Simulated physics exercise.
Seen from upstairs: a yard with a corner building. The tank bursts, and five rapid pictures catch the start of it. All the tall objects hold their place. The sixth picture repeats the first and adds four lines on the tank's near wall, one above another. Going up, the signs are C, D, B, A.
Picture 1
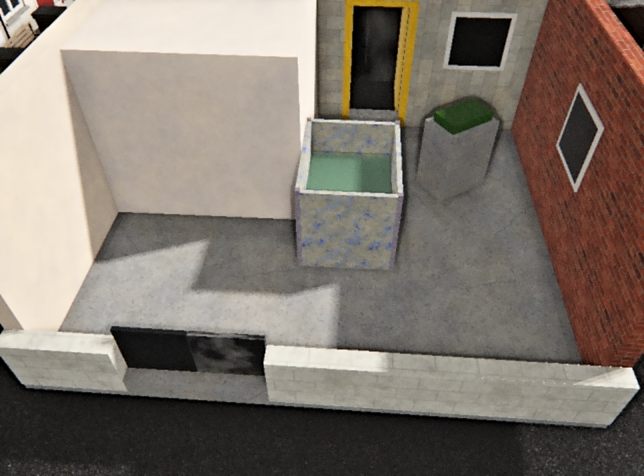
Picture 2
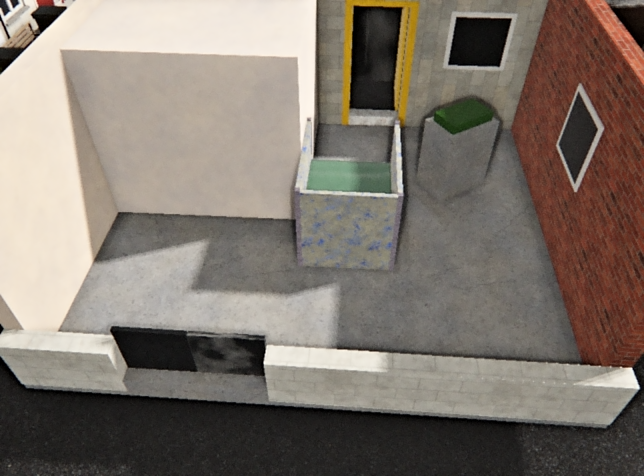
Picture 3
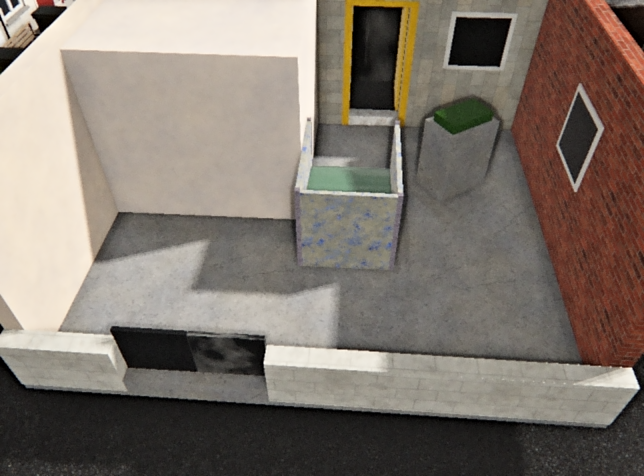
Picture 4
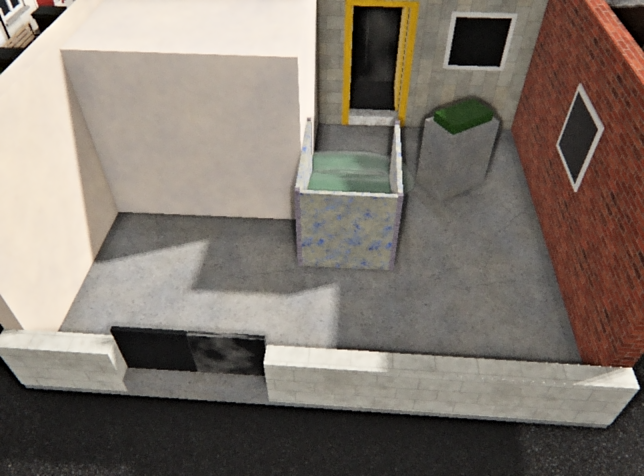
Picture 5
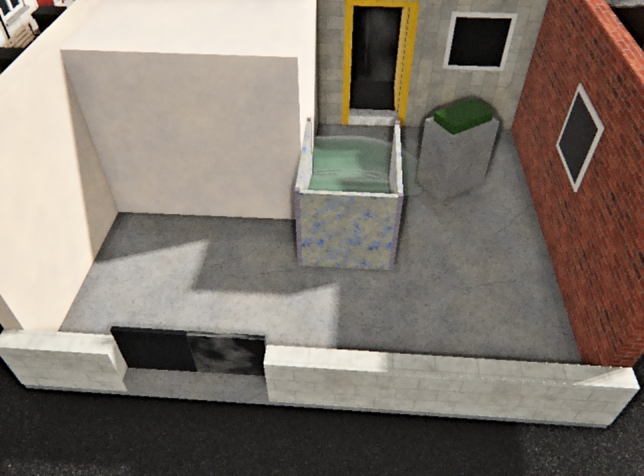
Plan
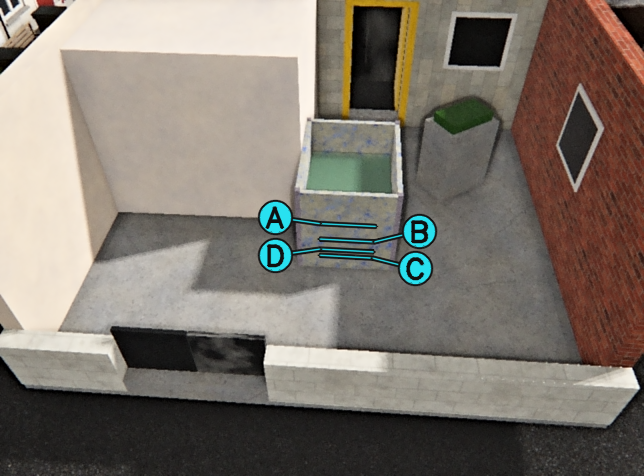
Greenish water rests in an open, speckled tank in a walled grey yard, near a yellow-framed doorway. The tank's far side opens, and the water slopes down toward the back, then spreads in a thin, pale sheet behind the tank and out to the right, near the green-topped block.
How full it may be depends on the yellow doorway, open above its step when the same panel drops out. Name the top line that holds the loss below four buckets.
D is the one.
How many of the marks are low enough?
Two of them.
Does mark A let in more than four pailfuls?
Yes, it does.
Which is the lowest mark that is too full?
It is B.
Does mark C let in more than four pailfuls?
No.
On the marked copy, A at (347, 225); B at (347, 240); C at (346, 256); D at (346, 250); from the bottom up C, D, B, A.
Choosing A, dozens of bucketfuls pour in.
Choosing B, about 8 bucketfuls get in.
Choosing C, nothing gets over.
Choosing D, a splash gets over, under a bucket.
